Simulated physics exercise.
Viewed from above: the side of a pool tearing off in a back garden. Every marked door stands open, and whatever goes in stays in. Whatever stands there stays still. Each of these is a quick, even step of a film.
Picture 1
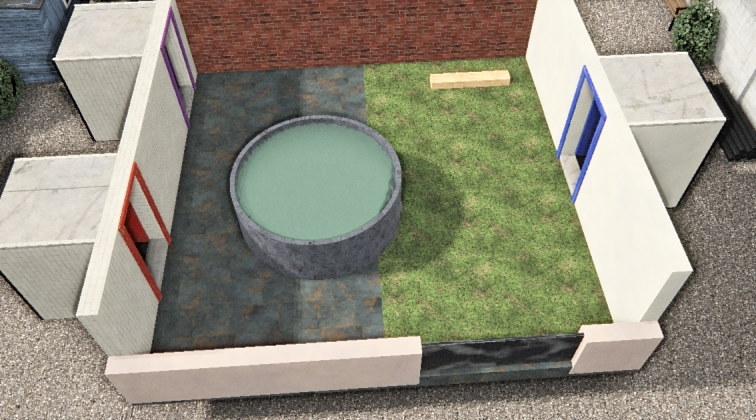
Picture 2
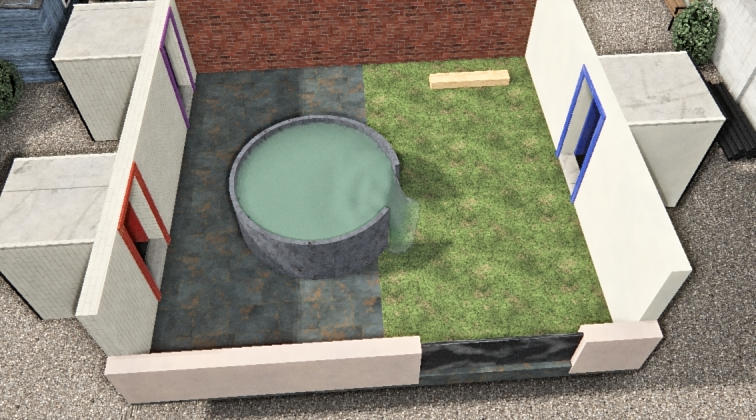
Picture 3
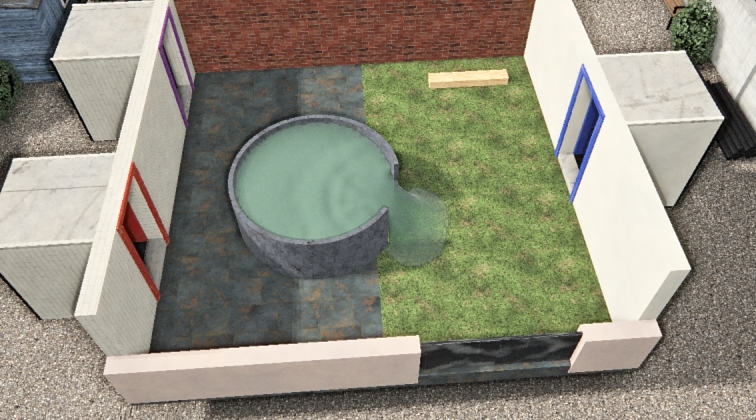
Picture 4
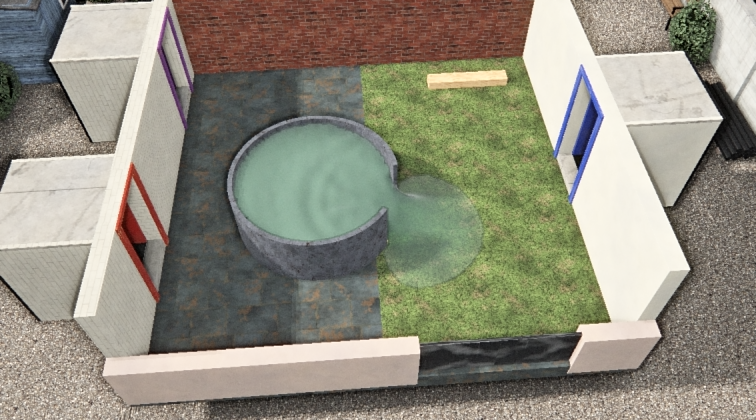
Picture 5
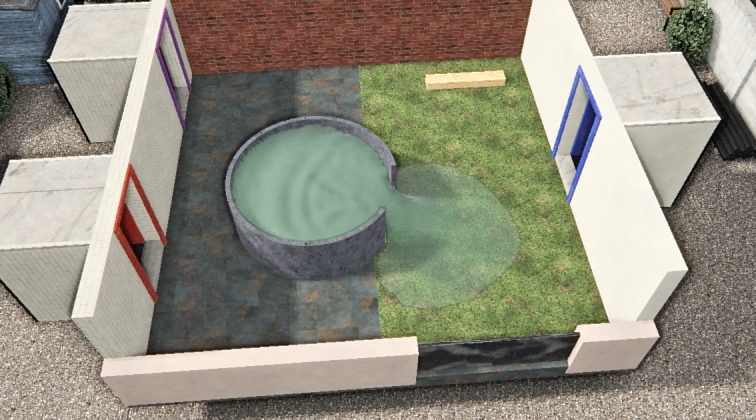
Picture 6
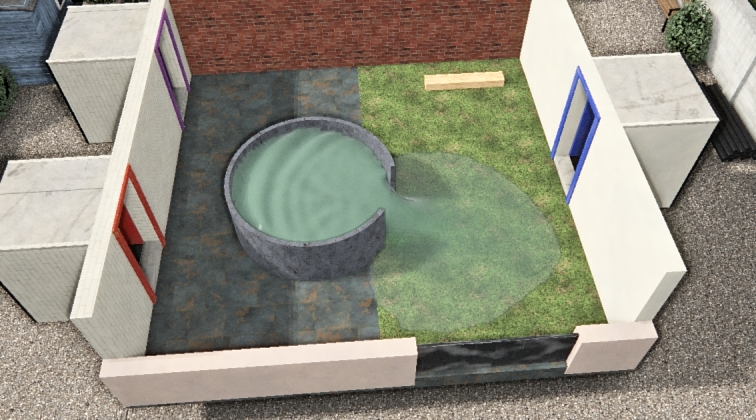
A walled back garden, half dark paving and half grass, is seen from above, with a red brick wall at the back. A round grey pool of green water stands on the paving, with red and purple doorways on the left, a blue one on the right. The pool's right side tears open, and water pours out, fanning across the grass towards the right as ripples cross the pool.
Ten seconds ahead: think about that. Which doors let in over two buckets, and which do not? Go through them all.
The red door ends up at or below the line. The blue door ends up above the line. The purple door ends up at or below the line.
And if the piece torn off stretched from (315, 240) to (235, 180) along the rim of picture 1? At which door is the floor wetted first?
My pick: The door marked red.
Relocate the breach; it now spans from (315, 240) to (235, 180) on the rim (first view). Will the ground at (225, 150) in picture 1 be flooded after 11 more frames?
Answer: Soaked.
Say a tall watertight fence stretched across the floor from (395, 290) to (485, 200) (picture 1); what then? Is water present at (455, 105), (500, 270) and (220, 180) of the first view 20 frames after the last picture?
Taking them in order, I'd say soaked, parched and parched.
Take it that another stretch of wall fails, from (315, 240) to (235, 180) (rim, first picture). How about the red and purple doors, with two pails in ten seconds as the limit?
Red tops the threshold and purple remains within limit.
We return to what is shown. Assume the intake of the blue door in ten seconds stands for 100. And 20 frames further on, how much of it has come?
Around 55 %.
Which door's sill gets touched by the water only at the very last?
That would be the purple one.
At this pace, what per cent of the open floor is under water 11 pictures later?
Close to 35 %.
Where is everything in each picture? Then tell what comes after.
The first picture shows the round pool at (316, 178) is whole and still.
In the second picture, water pours out at (395, 210) and has run to (409, 200).
In the third picture, water pours out at (394, 212) and has run to (430, 256).
In the fourth picture, the front is at (479, 231), out from the gap at (393, 214).
In the fifth picture, the front is at (515, 245), out from the gap at (391, 214).
In the sixth picture, water pours out at (390, 214) and has run to (555, 256).
A moment on, water covers 30 % of the floor; the red door not reached, the blue door wet at the sill, nothing in, the purple door not reached.
Next, water covers 35 % of the floor; the red door not reached, the blue door over two buckets in, the purple door not reached.
Then, water covers 45 % of the floor; the red door not reached, the blue door over two buckets in, the purple door not reached.
Later, water covers 75 % of the floor; the red door wet at the sill, nothing in, the blue door far over two buckets in, the purple door not reached.
In the end, water covers 100 % of the floor; the red door wet at the sill, nothing in, the blue door far over two buckets in, the purple door wet at the sill, nothing in.
